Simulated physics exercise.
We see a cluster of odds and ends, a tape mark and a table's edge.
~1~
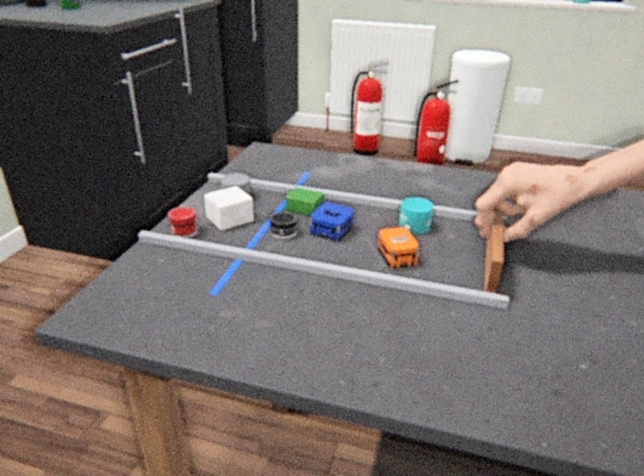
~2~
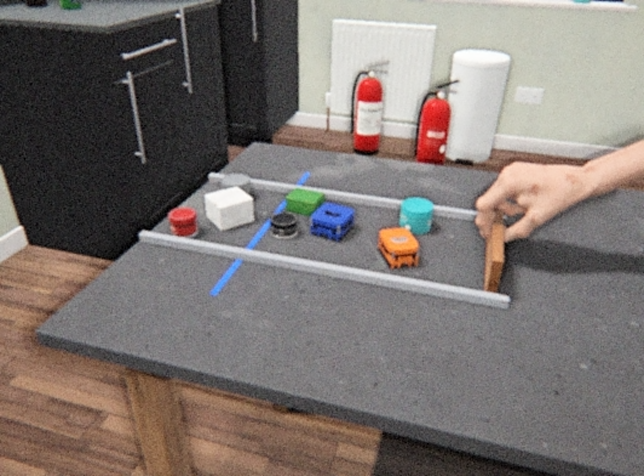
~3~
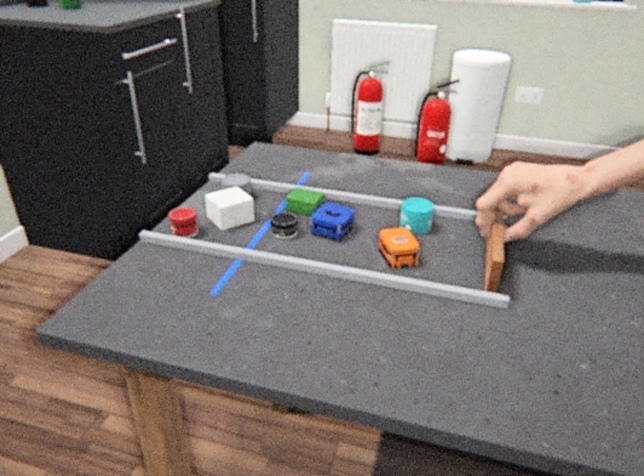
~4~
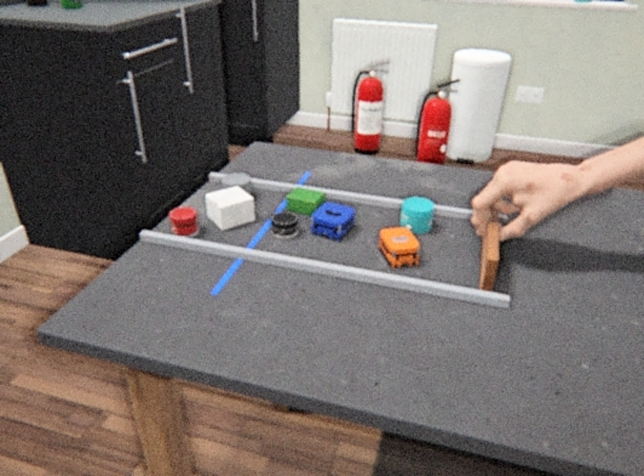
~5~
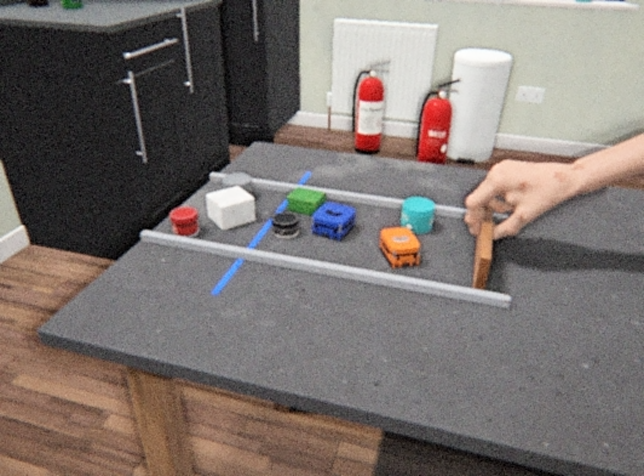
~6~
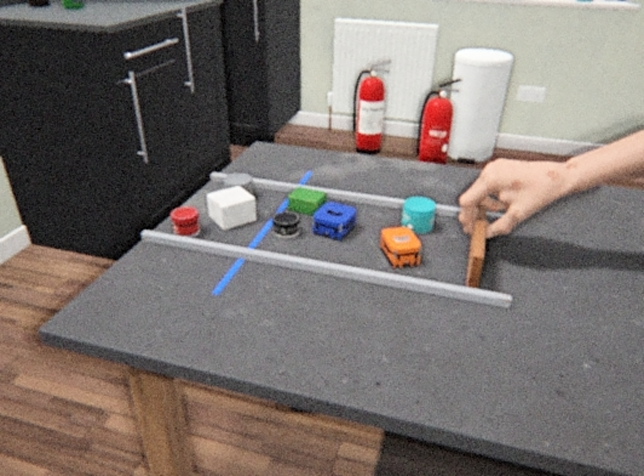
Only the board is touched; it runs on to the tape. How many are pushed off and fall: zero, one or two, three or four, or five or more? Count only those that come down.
Outcome: The number that fall off is zero.
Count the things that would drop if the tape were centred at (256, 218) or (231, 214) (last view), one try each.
Down on the floor: 0 and 2.
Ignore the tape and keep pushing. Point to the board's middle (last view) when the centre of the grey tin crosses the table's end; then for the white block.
Its middle is around (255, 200) and around (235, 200).
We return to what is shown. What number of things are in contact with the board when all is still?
2 of them.
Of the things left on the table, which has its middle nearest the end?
That is the grey tin.
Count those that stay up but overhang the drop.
0 of them.
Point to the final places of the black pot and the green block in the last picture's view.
First (224, 223), then (250, 188).
A little later, none off yet; red pot at rest near (186, 222); grey tin at rest near (239, 188); white block at rest near (232, 207).
When it is over, the number that fall off is zero.
